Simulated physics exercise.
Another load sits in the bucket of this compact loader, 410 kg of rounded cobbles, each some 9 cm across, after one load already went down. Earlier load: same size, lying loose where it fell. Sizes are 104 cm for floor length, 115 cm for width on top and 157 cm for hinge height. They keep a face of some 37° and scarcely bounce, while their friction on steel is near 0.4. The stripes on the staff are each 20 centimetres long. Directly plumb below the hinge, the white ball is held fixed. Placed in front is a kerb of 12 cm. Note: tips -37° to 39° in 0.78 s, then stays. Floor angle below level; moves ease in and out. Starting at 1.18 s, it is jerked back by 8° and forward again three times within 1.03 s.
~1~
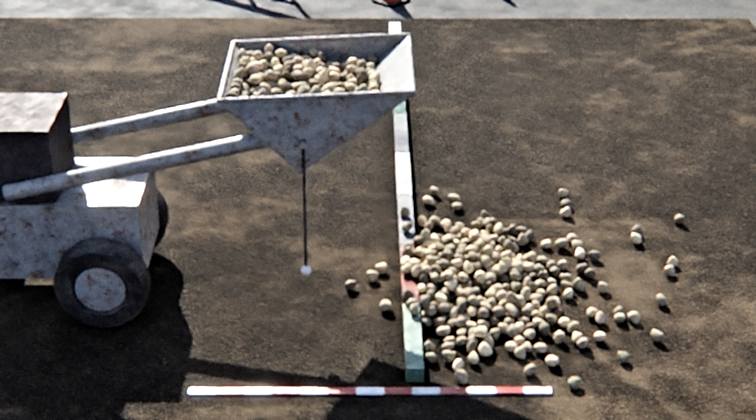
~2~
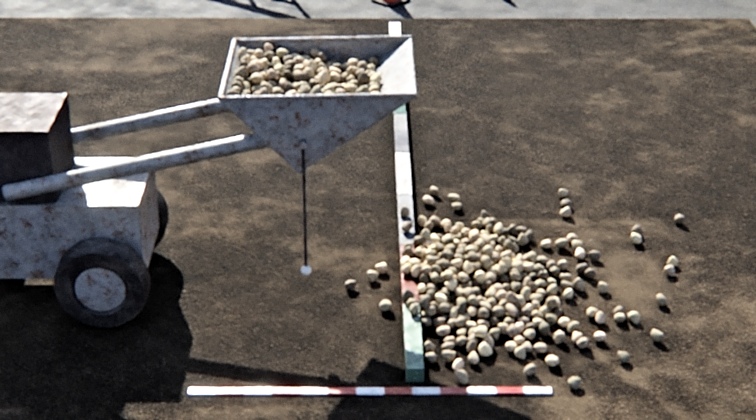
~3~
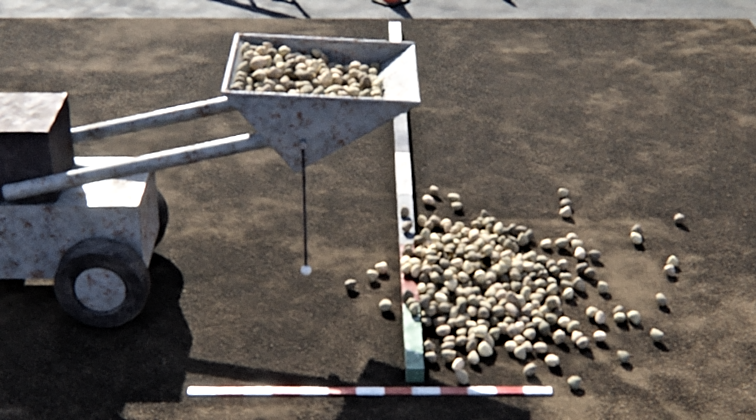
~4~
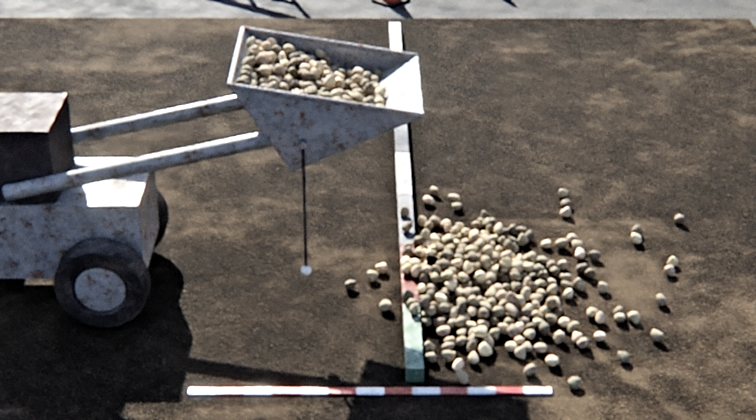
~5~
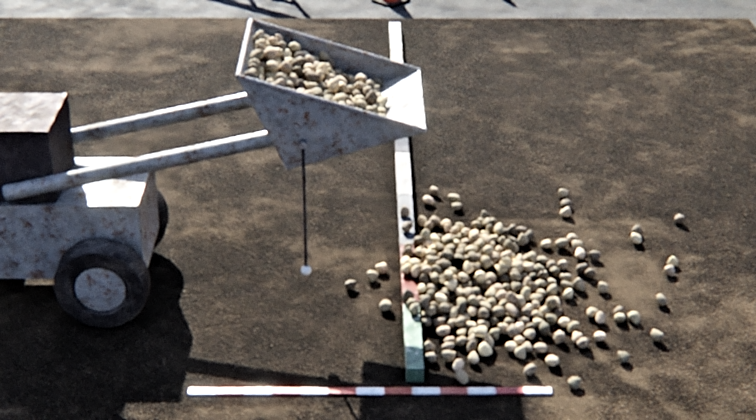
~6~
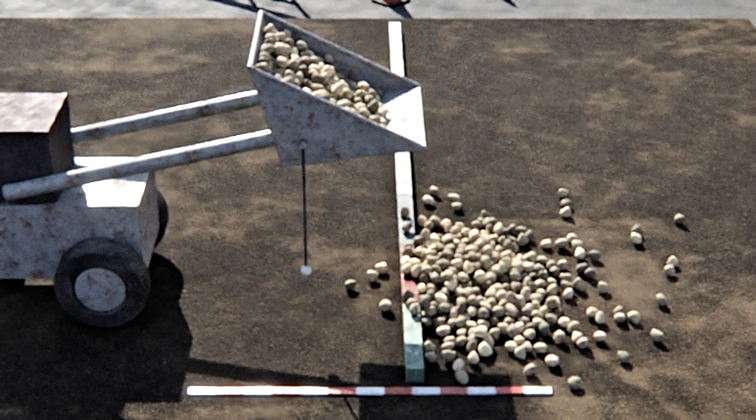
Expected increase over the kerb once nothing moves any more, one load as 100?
About 92 in every hundred.
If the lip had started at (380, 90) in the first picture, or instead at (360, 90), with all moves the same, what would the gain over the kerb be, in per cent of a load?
First place: Roughly 65 %; second place: Roughly 45 %.
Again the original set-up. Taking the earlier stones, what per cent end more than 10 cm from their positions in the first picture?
Estimate: 30 %, roughly.
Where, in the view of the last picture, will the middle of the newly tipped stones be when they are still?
In the last view, about pixel (474, 271).
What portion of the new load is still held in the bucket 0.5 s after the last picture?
About 90 percent.
Then, 0.2 s after the last picture the floor is at 27°; in per cent of one load, 100 in the bucket, 4 on this side of the kerb, 96 over the kerb; the foremost stones are at (656, 270).
Then, 0.5 s after the last picture the floor is at 39°; in per cent of one load, 89 in the bucket, 15 on this side of the kerb, 96 over the kerb; the foremost stones are at (656, 270).
Then, 2.3 s after the last picture the floor is at 39°; in per cent of one load, 0 in the bucket, 12 on this side of the kerb, 188 over the kerb; the foremost stones are at (684, 267).
Then, 5.1 s after the last picture the floor is at 39°; in per cent of one load, 0 in the bucket, 12 on this side of the kerb, 188 over the kerb; the foremost stones are at (686, 266). Net gain over the kerb, 92.
